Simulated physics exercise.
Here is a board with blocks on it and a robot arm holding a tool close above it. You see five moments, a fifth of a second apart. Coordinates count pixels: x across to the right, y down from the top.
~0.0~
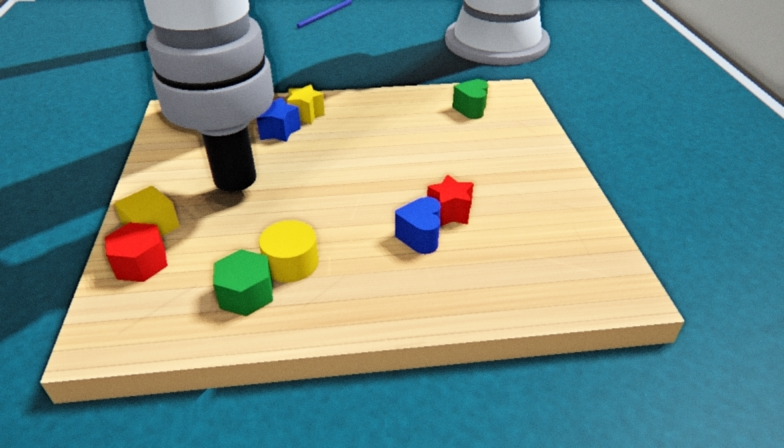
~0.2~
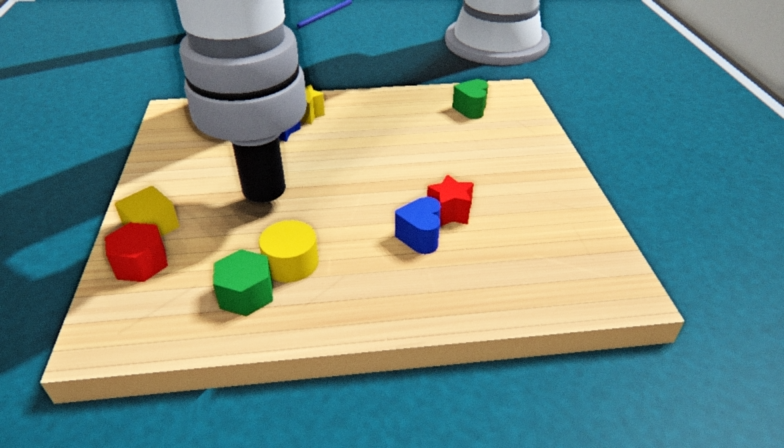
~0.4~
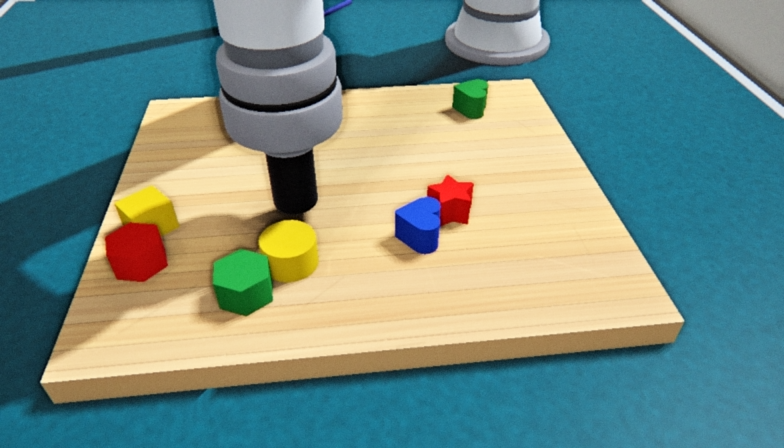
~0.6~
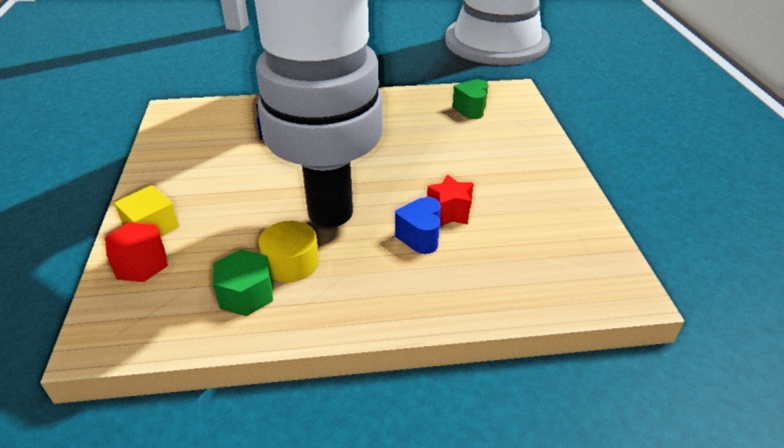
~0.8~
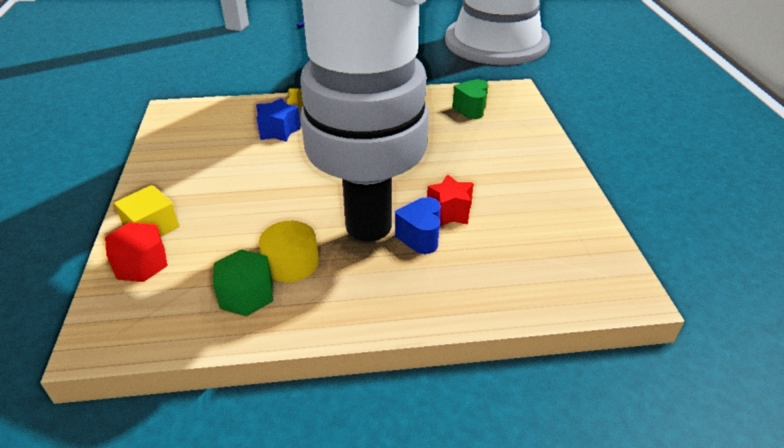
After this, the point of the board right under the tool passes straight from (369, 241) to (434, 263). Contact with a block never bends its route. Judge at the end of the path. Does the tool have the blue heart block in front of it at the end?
No, I don't think so.
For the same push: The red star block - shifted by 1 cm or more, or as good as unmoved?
Somewhere new.
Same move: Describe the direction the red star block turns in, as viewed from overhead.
It is turned anticlockwise.
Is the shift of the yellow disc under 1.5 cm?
Yes - that is the case.
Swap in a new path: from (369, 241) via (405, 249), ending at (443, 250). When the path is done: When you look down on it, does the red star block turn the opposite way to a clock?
Yes, that is what happens.
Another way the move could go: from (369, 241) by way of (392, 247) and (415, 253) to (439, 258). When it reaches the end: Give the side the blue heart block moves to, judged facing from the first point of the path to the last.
The answer is left: Facing from the path's start to its end, that's where the blue heart block shifts.
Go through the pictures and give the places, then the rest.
In the first frame, tool tip (236, 181); block tops, yellow disc (287, 238); blue heart block (421, 212); red star block (452, 189).
In the second frame, tool (264, 191); blocks unchanged.
In the third frame, tool (296, 202); blocks unchanged.
In the fourth frame, tool (331, 215); blocks unchanged.
In the fifth frame, tool (369, 228); yellow disc (287, 238); blue heart block (421, 212); red star block (452, 189).
What follows on the original path. Halfway along, tool (403, 239); blue heart block (442, 214); red star block (459, 188), turned 30° anticlockwise.
At the end, tool (435, 250); yellow disc in place; blue heart block (457, 214); red star block (462, 186), turned 45° anticlockwise.
